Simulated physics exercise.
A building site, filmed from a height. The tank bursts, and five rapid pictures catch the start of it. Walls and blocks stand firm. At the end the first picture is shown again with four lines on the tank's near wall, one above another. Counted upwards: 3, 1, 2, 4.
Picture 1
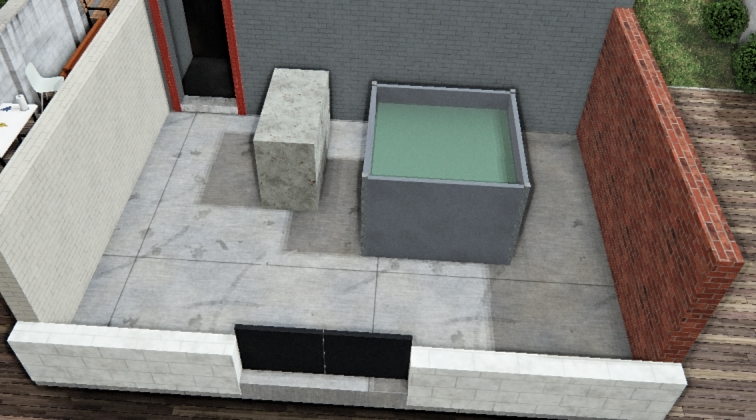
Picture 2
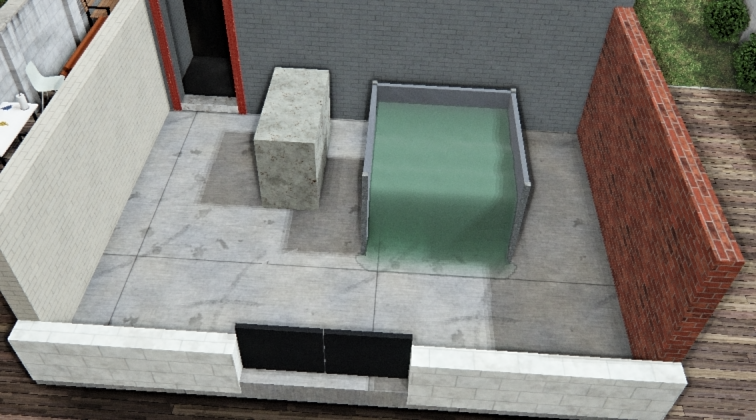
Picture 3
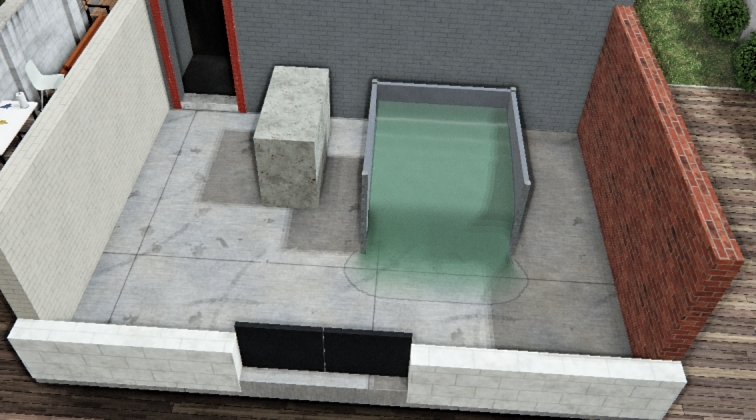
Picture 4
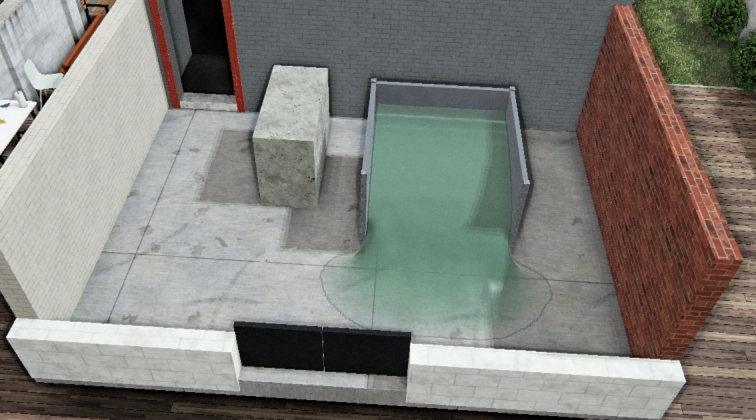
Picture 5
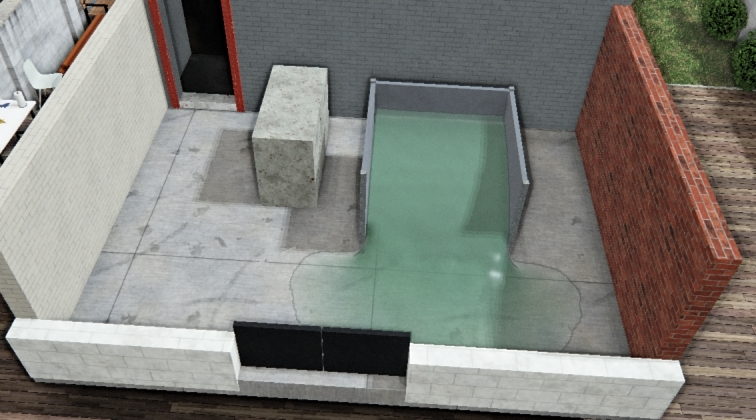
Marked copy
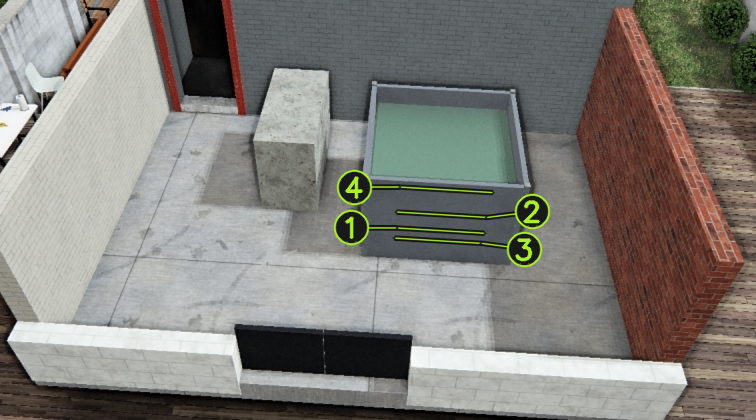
Green water pours from an open-fronted gray tank and spreads across the walled concrete yard.
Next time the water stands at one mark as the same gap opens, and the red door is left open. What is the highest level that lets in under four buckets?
1.
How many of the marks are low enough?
Two of them.
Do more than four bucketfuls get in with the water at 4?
Yes, that goes wrong.
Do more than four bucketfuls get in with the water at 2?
Yes, that goes wrong.
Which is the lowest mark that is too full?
That would be 2.
On the marked copy, 1 at (439, 230); 2 at (442, 214); 3 at (438, 240); 4 at (445, 189); from the bottom up 3, 1, 2, 4.
If 1 is chosen, a bucket or two gets in.
If 2 is chosen, about 10 bucketfuls get in.
If 3 is chosen, nothing gets over.
If 4 is chosen, dozens of bucketfuls pour in.
